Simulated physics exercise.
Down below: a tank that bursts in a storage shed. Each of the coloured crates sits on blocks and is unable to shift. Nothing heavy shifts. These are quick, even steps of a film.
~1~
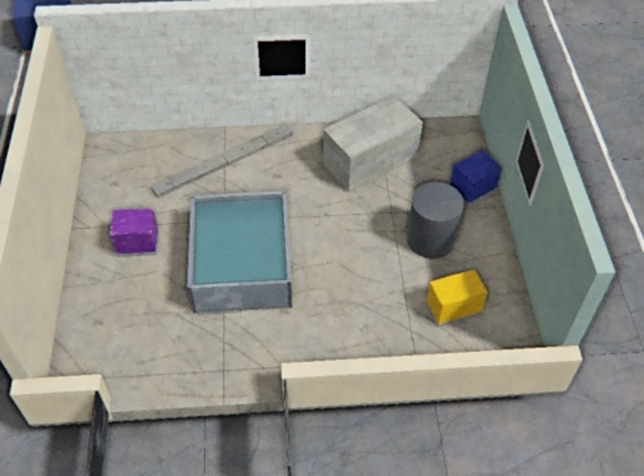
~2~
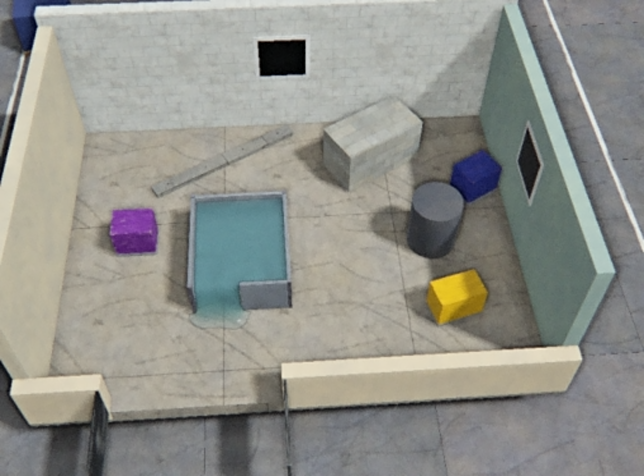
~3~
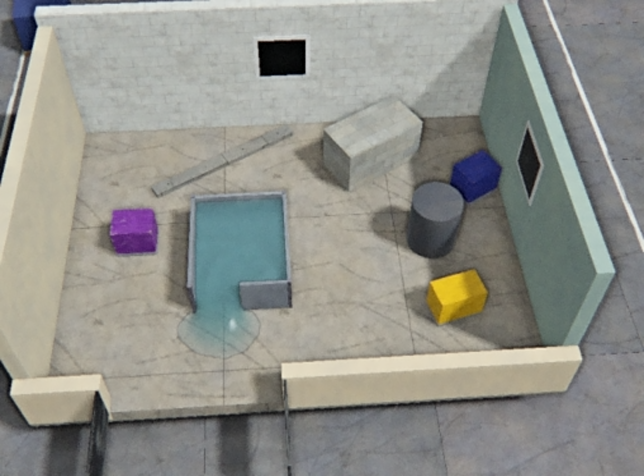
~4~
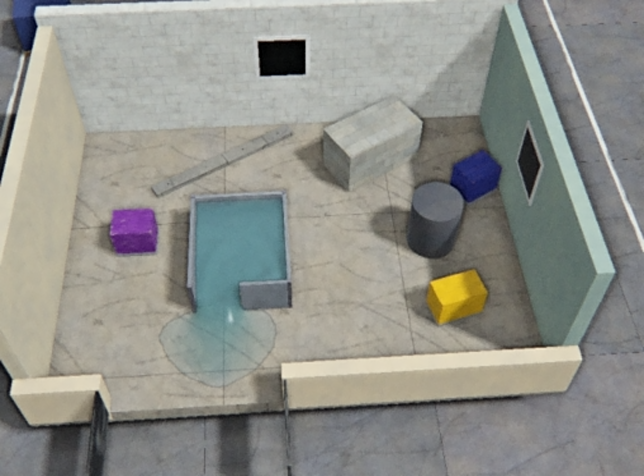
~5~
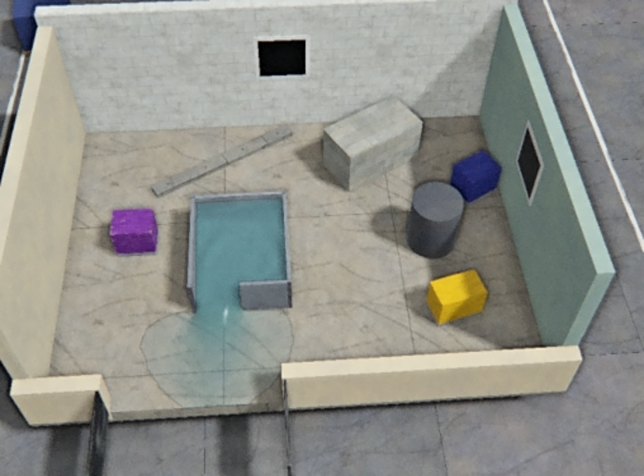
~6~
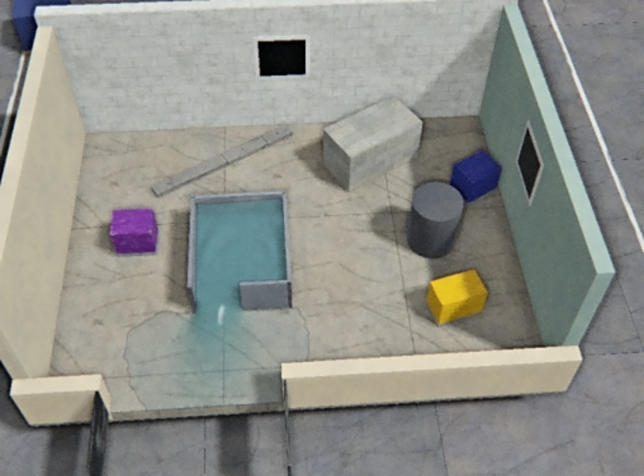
Water pours from an opening in a grey tank and spreads across the shed floor.
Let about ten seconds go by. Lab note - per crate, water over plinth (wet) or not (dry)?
The purple crate has no water on it afterwards. The blue crate has no water on it afterwards. The yellow crate has no water on it afterwards.
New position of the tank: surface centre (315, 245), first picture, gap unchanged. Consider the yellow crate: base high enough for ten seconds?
Yellow crate: Flooded.
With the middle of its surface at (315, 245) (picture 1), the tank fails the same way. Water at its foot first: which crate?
First is the one in yellow.
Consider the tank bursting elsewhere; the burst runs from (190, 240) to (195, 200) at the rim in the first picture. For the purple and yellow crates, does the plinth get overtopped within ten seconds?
Result - purple crate gets flooded, yellow crate stays clear.
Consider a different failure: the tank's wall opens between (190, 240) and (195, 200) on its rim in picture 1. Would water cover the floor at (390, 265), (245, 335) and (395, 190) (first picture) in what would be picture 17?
Those three places would be still unsoaked, still unsoaked and still unsoaked, in that order.
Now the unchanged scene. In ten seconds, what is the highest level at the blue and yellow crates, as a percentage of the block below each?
Roughly 0 percent, then 60 percent.
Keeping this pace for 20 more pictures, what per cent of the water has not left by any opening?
About 58 per cent.
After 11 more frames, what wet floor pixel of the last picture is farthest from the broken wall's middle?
Point: (447, 377) in the last picture's pixels.
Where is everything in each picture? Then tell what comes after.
The first frame shows the tank at (239, 240) is whole and still.
In the second frame, water pours out at (218, 300) and has run to (244, 319).
In the third frame, water pours out at (219, 302) and has run to (229, 352).
In the fourth frame, water pours out at (219, 302) and has run to a hidden place.
In the fifth frame, water pours out at (219, 302) and has run to a hidden place.
In the sixth frame, water pours out at (219, 302) and has run to a hidden place.
A moment on, water covers 10 % of the floor; the purple crate not reached, the blue crate not reached, the yellow crate not reached.
Next, water covers 15 % of the floor; the purple crate not reached, the blue crate not reached, the yellow crate not reached.
Then, water covers 20 % of the floor; the purple crate not reached, the blue crate not reached, the yellow crate water round its plinth.
Later, water covers 25 % of the floor; the purple crate water round its plinth, the blue crate not reached, the yellow crate water round its plinth.
In the end, water covers 25 % of the floor; the purple crate stayed above the water, the blue crate stayed above the water, the yellow crate stayed above the water.
